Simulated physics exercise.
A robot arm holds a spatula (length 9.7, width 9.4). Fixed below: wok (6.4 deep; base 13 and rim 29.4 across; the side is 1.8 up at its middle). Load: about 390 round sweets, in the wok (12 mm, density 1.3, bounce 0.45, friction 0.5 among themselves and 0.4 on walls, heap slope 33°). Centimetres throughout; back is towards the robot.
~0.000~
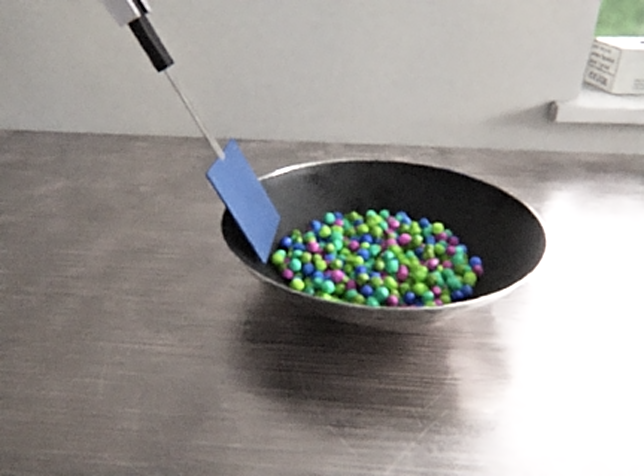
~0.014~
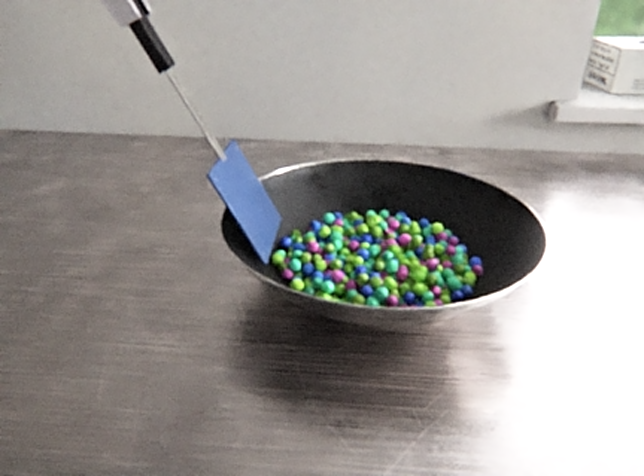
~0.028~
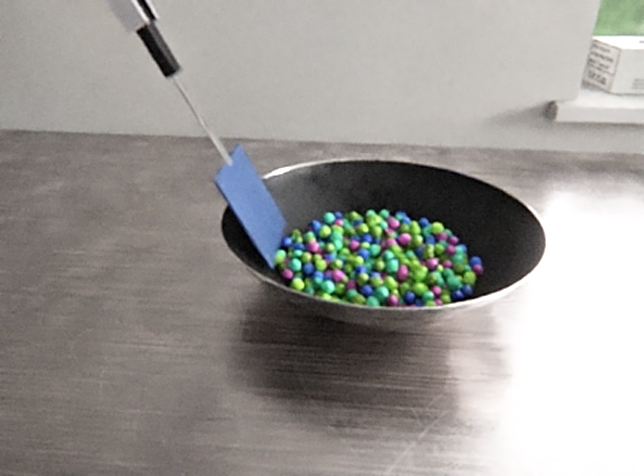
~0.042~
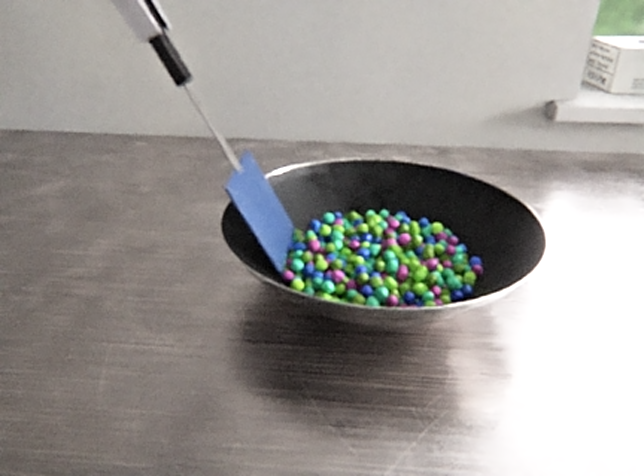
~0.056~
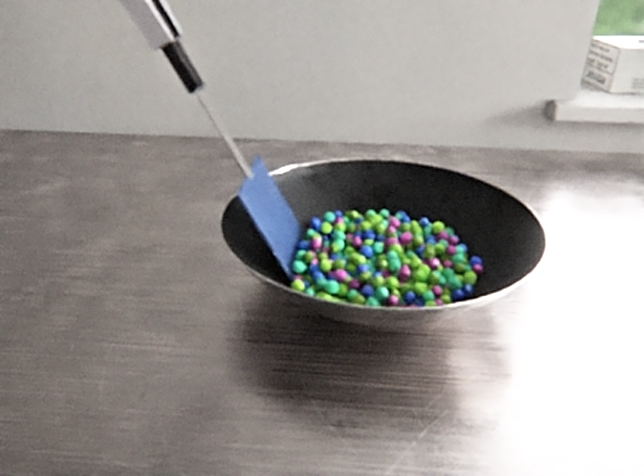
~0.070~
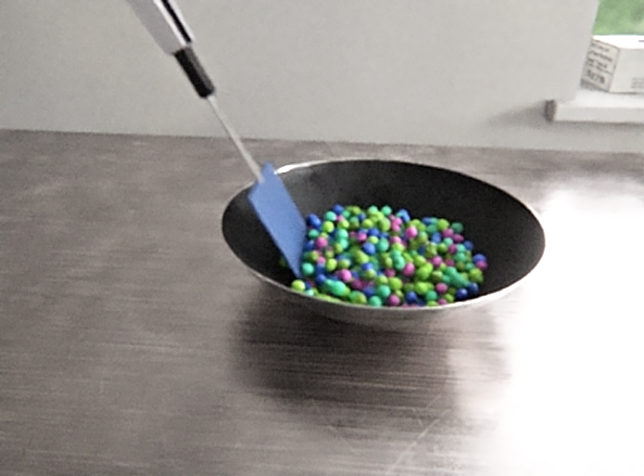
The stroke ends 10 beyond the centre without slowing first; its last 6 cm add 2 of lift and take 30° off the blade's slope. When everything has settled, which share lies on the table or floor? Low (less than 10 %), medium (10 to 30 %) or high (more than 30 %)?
Share on the table or floor: Medium (10 to 30 %).
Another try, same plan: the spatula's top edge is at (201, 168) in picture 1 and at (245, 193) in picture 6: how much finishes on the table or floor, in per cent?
About 25 per cent.
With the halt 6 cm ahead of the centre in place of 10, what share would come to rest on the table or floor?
In that case some 0 per cent.
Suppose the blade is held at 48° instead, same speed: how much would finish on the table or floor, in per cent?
In that case some 20 per cent.
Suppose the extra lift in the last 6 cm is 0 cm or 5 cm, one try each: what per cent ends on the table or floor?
About 15 and 15 per cent.
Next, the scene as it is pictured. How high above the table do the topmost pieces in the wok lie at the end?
Roughly 6.5 cm.
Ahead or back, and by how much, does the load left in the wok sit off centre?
Some 4.5 cm ahead.
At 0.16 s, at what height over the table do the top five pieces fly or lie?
Roughly 5 cm.
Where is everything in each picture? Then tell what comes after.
In the first picture, spatula top edge at (220, 155), sloping 62°; upper third of the load around (378, 257), from x 275 to 475, top at y 215; 394 in the wok.
In the second picture, spatula top edge at (221, 155), sloping 62°; upper third of the load around (378, 257), from x 275 to 475, top at y 215.
In the third picture, spatula top edge at (227, 160), sloping 62°; upper third of the load around (378, 257), from x 275 to 475, top at y 215.
In the fourth picture, spatula top edge at (237, 167), sloping 62°; upper third of the load around (382, 257), from x 280 to 475, top at y 215.
In the fifth picture, spatula top edge at (248, 173), sloping 62°; upper third of the load around (377, 253), from x 280 to 475, top at y 215.
In the sixth picture, spatula top edge at (259, 178), sloping 62°; upper third of the load around (383, 247), from x 285 to 480, top at y 210; 394 in the wok.
By 0.16 s, sloping 62°, highest piece 7 above the table; 394 in the wok.
By 0.25 s, sloping 54°, highest piece 7 above the table; 393 in the wok, 1 on the blade or in flight.
By 0.49 s, sloping 32°, highest piece 8 above the table; 311 in the wok, 61 on the table or floor, 22 on the blade or in flight.
By 1.54 s, sloping 32°, highest piece 6 above the table; 309 in the wok, 85 on the table or floor.
Final count, 309 in the wok, 85 on the table or floor. That is 22 % on the table or floor.
